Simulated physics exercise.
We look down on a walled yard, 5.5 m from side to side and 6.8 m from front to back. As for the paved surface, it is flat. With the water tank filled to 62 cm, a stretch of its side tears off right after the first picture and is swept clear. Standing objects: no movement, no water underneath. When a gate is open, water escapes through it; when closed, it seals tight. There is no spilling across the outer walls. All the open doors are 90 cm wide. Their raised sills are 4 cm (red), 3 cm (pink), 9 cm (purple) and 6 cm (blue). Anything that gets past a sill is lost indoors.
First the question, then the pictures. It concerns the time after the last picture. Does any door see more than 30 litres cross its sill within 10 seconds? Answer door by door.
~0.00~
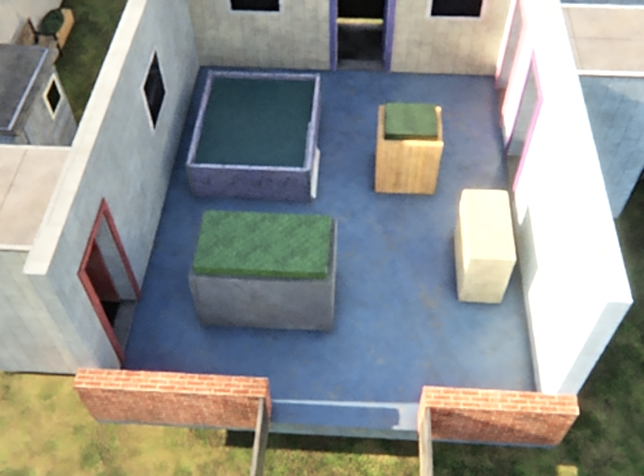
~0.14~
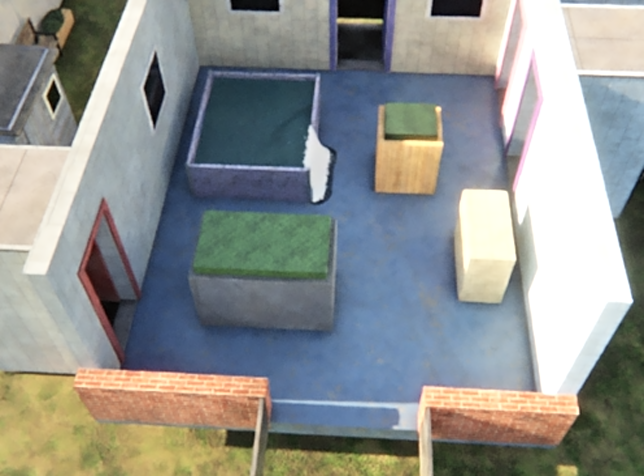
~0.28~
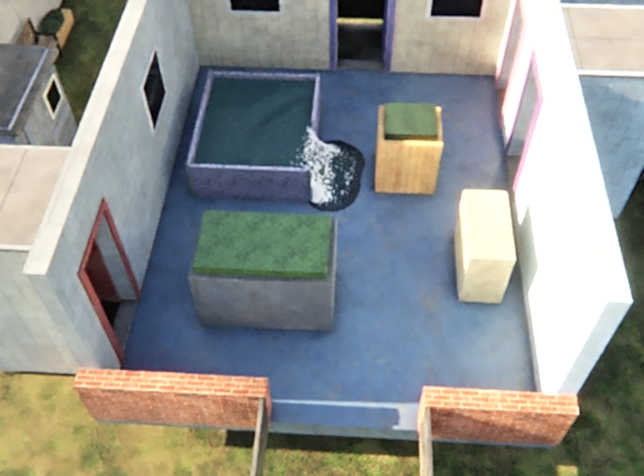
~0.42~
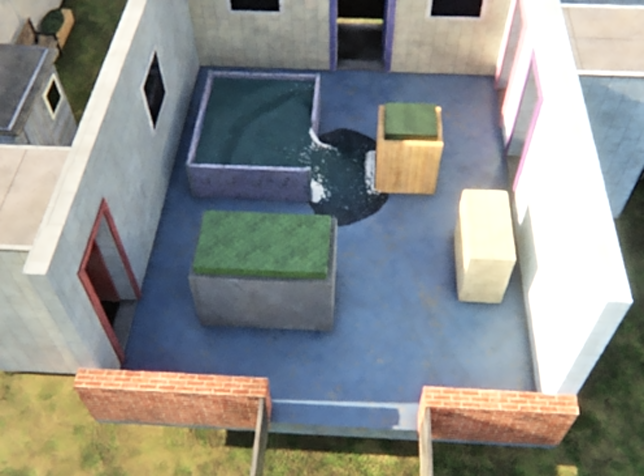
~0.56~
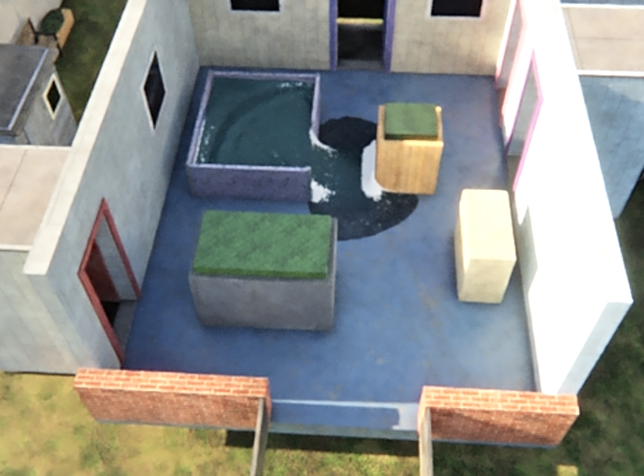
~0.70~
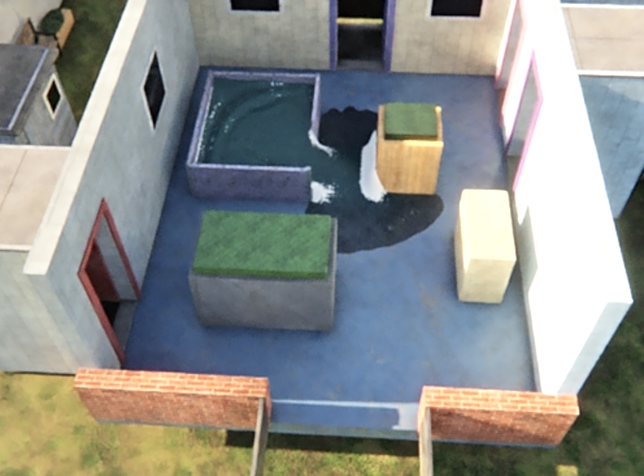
Taking each door, the red door does not; the pink door does; the purple door does not; the blue door does.
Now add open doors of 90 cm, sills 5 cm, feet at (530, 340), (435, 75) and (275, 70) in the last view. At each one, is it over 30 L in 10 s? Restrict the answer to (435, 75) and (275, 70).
Exceeded, within it.
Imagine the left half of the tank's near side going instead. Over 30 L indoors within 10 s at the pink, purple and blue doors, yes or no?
Outcomes - pink: Not exceeded, purple: Not exceeded, blue: Not exceeded.
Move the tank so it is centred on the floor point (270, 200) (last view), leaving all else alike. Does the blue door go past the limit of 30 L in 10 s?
Well, blue ends up inside the mark.
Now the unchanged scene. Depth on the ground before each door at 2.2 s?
Measured in centimetres, the red door gives 0, the pink door 5, the purple door 4 and the blue door 3.
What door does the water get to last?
Red.
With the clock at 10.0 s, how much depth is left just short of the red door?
2.0 cm.
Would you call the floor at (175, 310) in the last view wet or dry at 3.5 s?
Untouched.
After 1.4 s water covers 25 % of the floor and is deepest (48 cm) near (368, 182); red door not reached, pink door not reached, purple door not reached, blue door not reached.
After 2.2 s water covers 50 % of the floor and is deepest (38 cm) near (368, 174); red door not reached, pink door 5 cm at the sill, 2 L in, purple door 4 cm at the sill, 0 L in, blue door 3 cm at the sill, 10 L in.
After 3.5 s water covers 60 % of the floor and is deepest (26 cm) near (368, 174); red door not reached, pink door 8 cm at the sill, 16 L in, purple door 4 cm at the sill, 0 L in, blue door 13 cm at the sill, 71 L in.
After 6.0 s water covers 70 % of the floor and is deepest (17 cm) near (368, 182); red door not reached, pink door 7 cm at the sill, 57 L in, purple door 8 cm at the sill, 0 L in, blue door 9 cm at the sill, 105 L in.
After 10.0 s water covers 85 % of the floor and is deepest (10 cm) near (368, 174); red door 2 cm at the sill, 0 L in, pink door 7 cm at the sill, 96 L in, purple door 6 cm at the sill, 1 L in, blue door 8 cm at the sill, 131 L in.
